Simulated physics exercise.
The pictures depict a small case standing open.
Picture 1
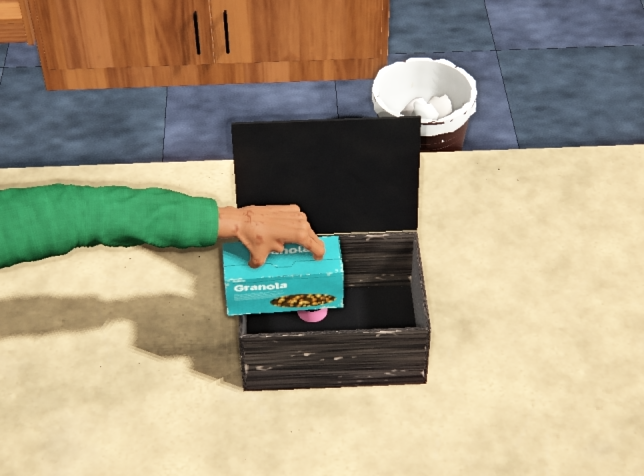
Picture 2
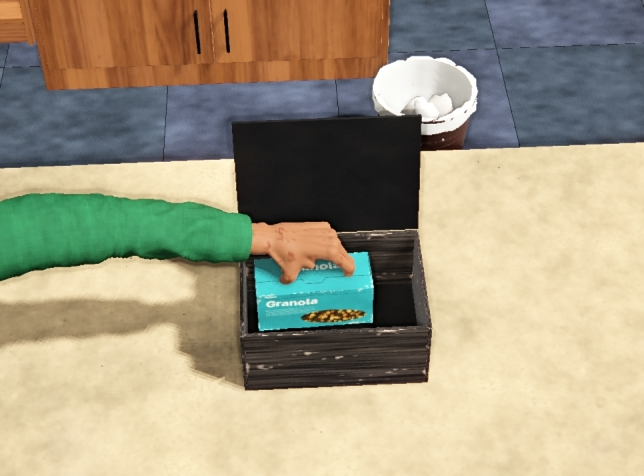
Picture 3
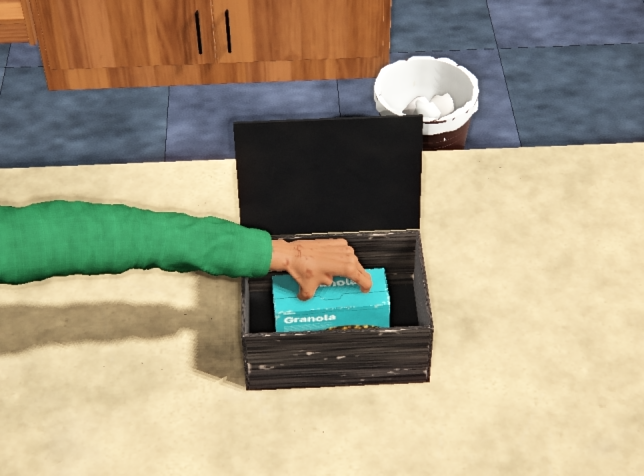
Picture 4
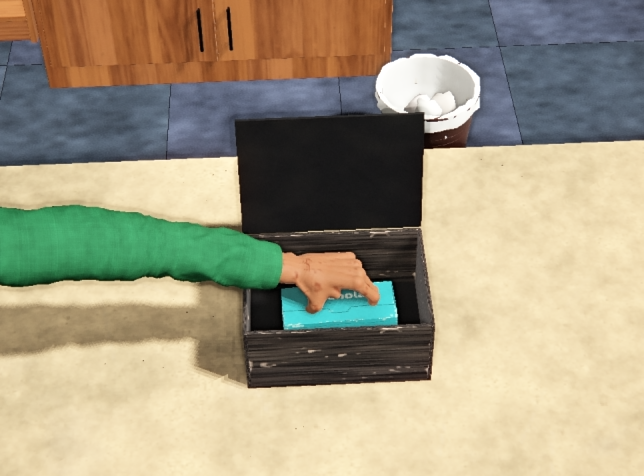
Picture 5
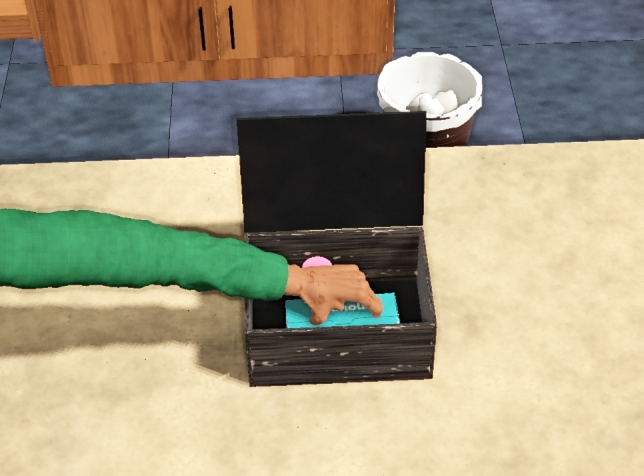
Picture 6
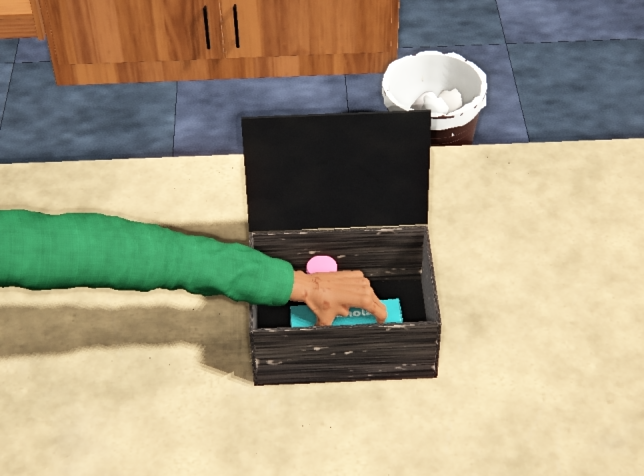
A turquoise granola carton, gripped by a hand in a green sleeve, moved right and down into a small open dark case, where the hand still held it as a pink object showed behind.
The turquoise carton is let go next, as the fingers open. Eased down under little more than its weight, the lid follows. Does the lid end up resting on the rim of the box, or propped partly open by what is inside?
It rests on the rim.
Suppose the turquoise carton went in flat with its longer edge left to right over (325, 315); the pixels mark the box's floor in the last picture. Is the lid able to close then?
Lid down.
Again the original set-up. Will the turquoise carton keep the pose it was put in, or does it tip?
At the finish the turquoise carton holds its orientation.
Then, 1.20 s after the last picture, lid starting down.
Then, 1.60 s after the last picture, lid 57° above the rim.
Then, 1.80 s after the last picture, lid 38° above the rim.
Then, 2.10 s after the last picture, lid 3° above the rim.
At rest, lid shut; both in place. Seen from the same camera at the end, turquoise carton near (347, 336).
